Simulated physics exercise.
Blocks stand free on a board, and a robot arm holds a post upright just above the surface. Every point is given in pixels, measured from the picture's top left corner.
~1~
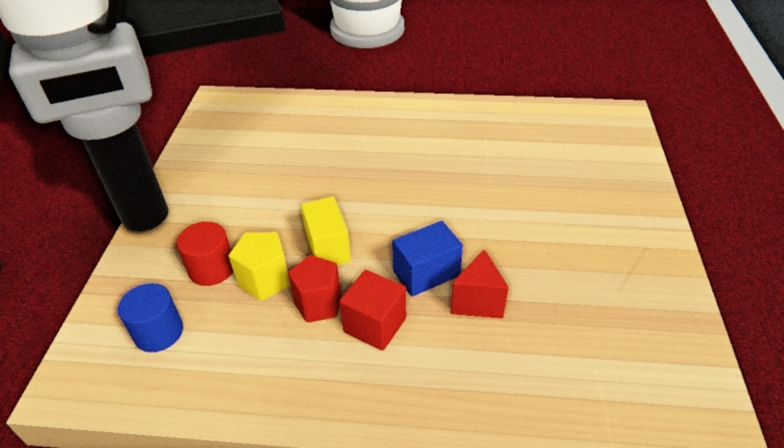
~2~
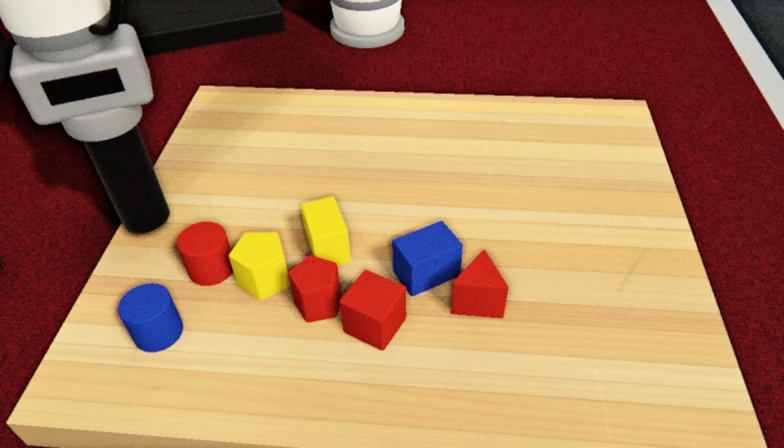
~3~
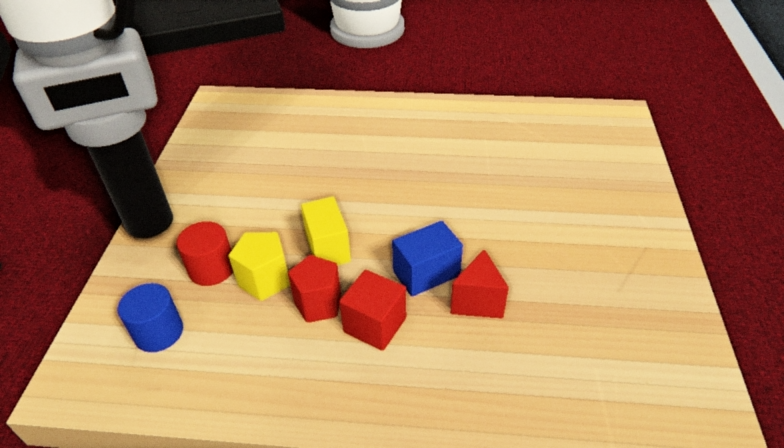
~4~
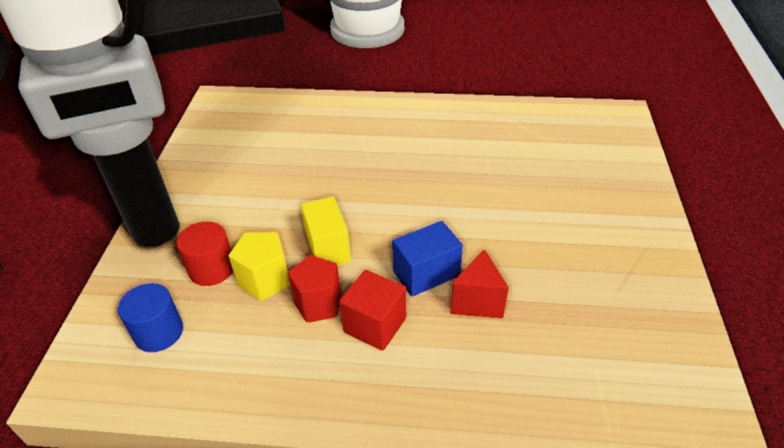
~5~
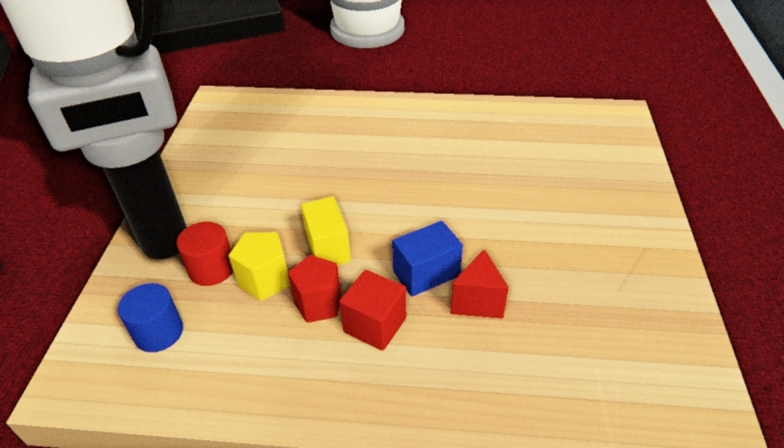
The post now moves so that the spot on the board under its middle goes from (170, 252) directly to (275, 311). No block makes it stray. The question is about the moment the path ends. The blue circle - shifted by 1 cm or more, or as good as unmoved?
It is left in place.
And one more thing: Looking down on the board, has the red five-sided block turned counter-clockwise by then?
In short: No.
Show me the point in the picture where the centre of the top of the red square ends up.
At pixel (415, 308).
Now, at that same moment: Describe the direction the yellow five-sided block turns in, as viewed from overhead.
Rotation: Counter-clockwise.
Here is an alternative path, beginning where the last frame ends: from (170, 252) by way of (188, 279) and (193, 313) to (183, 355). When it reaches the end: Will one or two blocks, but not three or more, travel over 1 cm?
I believe not.
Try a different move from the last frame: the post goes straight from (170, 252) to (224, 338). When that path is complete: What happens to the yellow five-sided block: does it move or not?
It does get moved.
On the path given first. One third of the way, post (200, 262); red circle (236, 253); yellow five-sided block (285, 253), turned 15° anticlockwise; red five-sided block (318, 274).
Two thirds of the way, post (235, 281); red circle (278, 266); yellow five-sided block (328, 254), turned 25° anticlockwise; red five-sided block (351, 288); red square (396, 302), turned 15° anticlockwise.
At the end, post (273, 301); blue circle in place; red circle (321, 281); yellow five-sided block (356, 251), turned 75° anticlockwise; red five-sided block (371, 292), turned 20° clockwise; red square (415, 308).
